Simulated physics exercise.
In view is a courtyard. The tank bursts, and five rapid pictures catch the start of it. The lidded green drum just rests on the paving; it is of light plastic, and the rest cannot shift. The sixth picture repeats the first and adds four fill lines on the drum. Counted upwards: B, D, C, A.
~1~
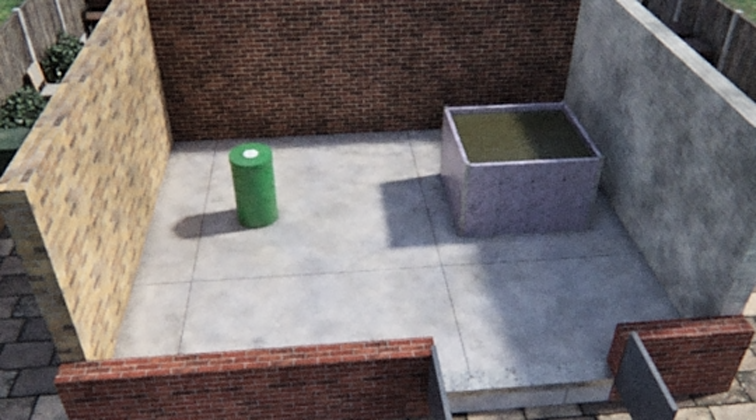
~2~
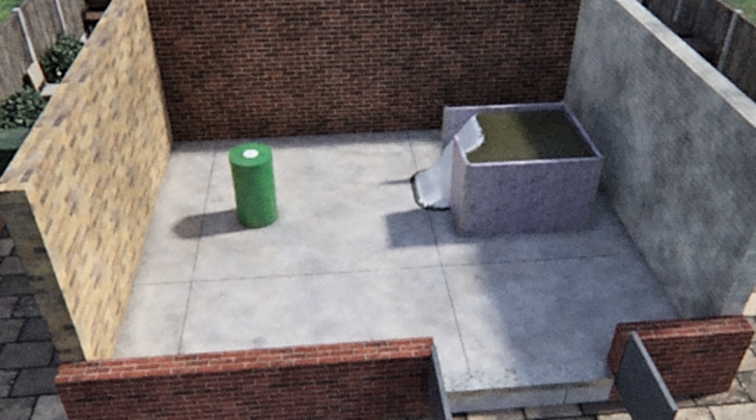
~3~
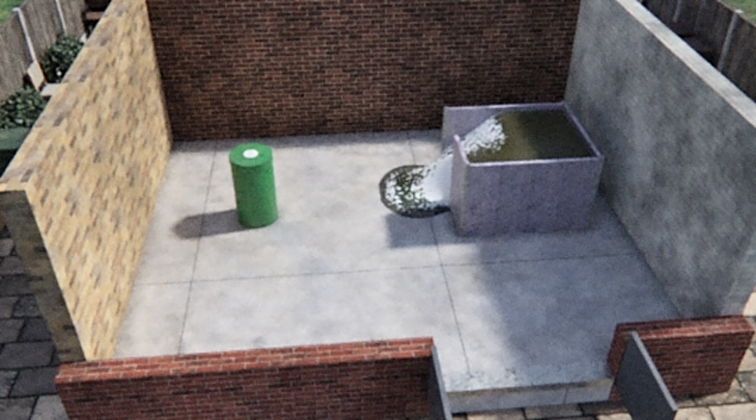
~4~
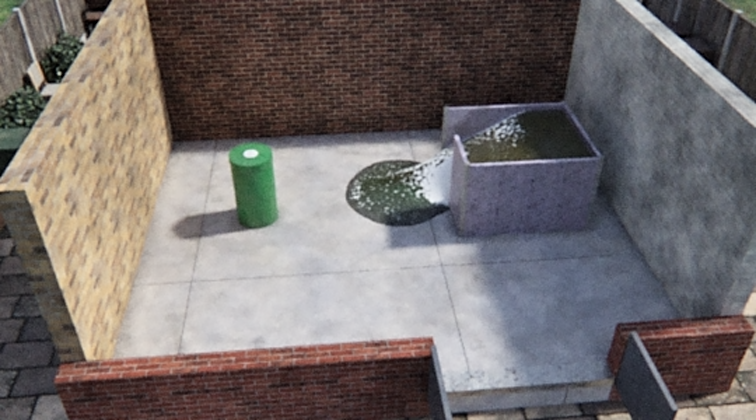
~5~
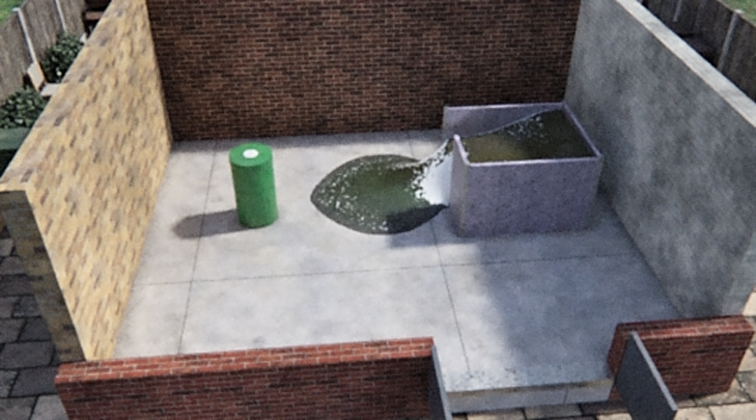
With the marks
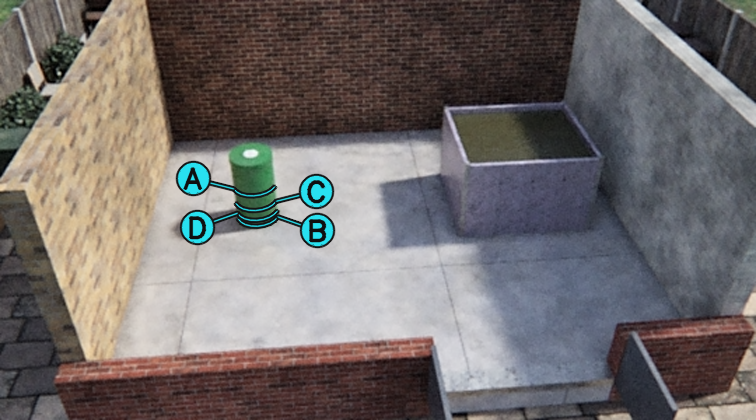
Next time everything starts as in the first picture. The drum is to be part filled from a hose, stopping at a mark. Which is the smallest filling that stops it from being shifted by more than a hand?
The limit is A.
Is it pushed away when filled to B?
Yes, that goes wrong.
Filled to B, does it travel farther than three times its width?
Yes, clearly.
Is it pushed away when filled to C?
Yes.
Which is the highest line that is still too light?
C it is.
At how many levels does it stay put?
One of them.
In cyan, A at (253, 195); B at (257, 226); C at (255, 210); D at (256, 220); from the bottom up B, D, C, A.
With A, it does not move.
With B, it is pushed about 6 times its own width away.
With C, it is pushed about its own width away.
With D, it is pushed about 6 times its own width away.
